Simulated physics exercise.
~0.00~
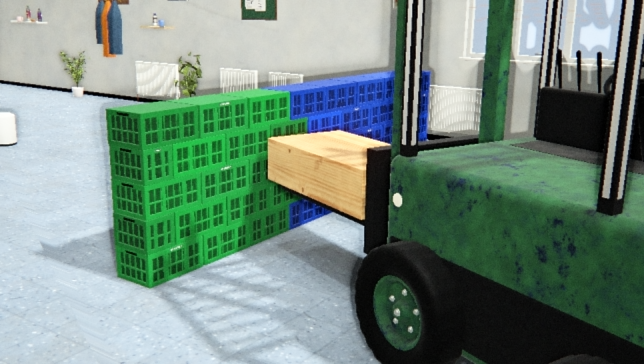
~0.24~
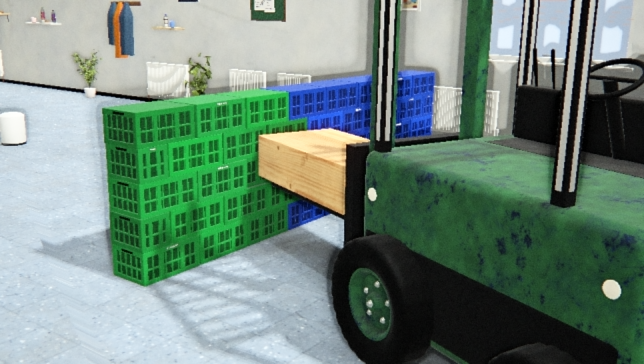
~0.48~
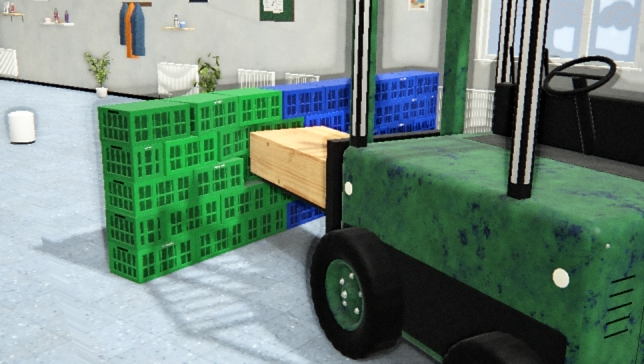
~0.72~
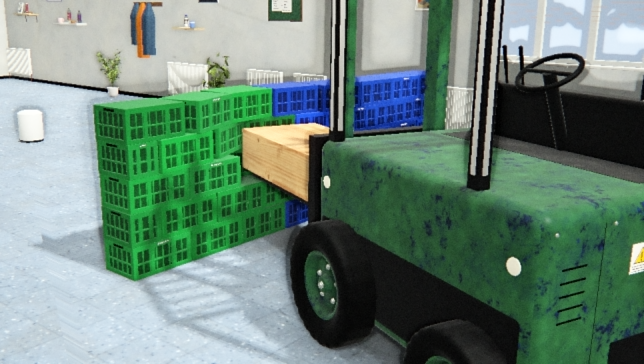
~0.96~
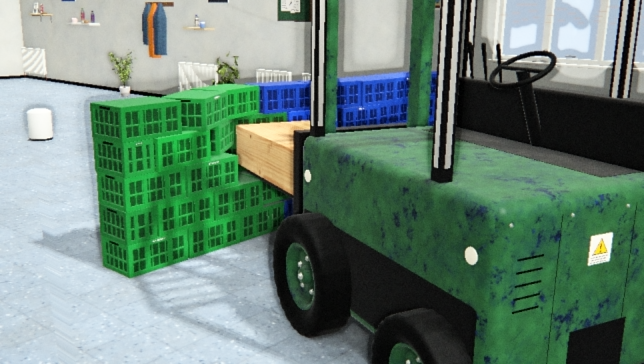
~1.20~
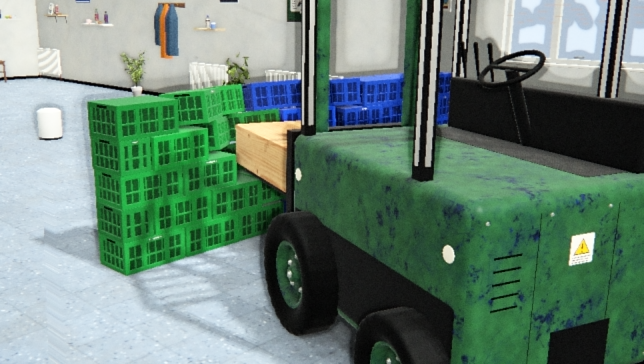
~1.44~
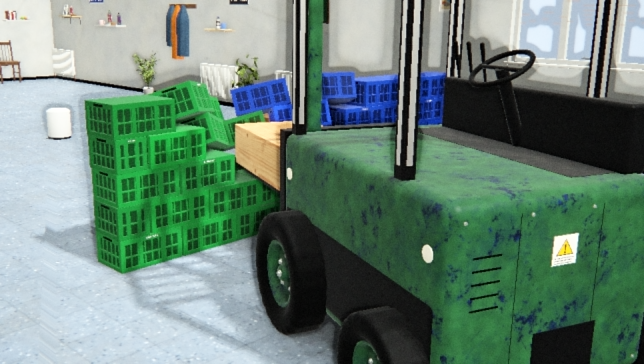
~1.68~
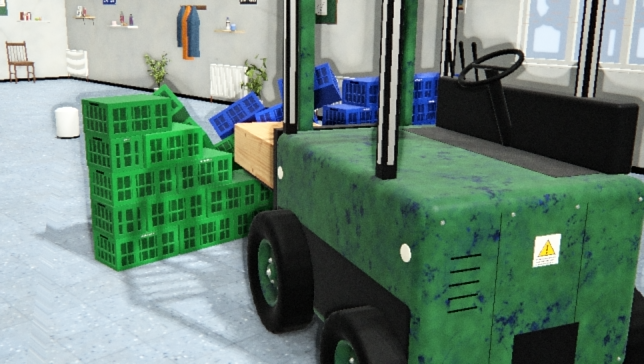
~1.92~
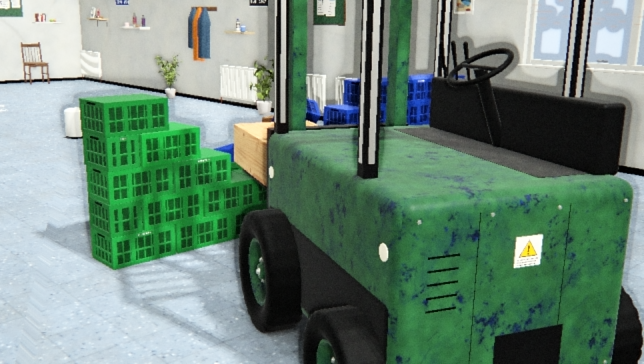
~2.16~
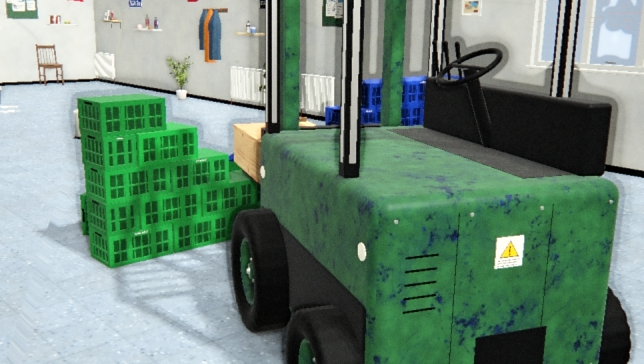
A green forklift pushes a wooden block into stacked crates, knocking some green and blue ones down.
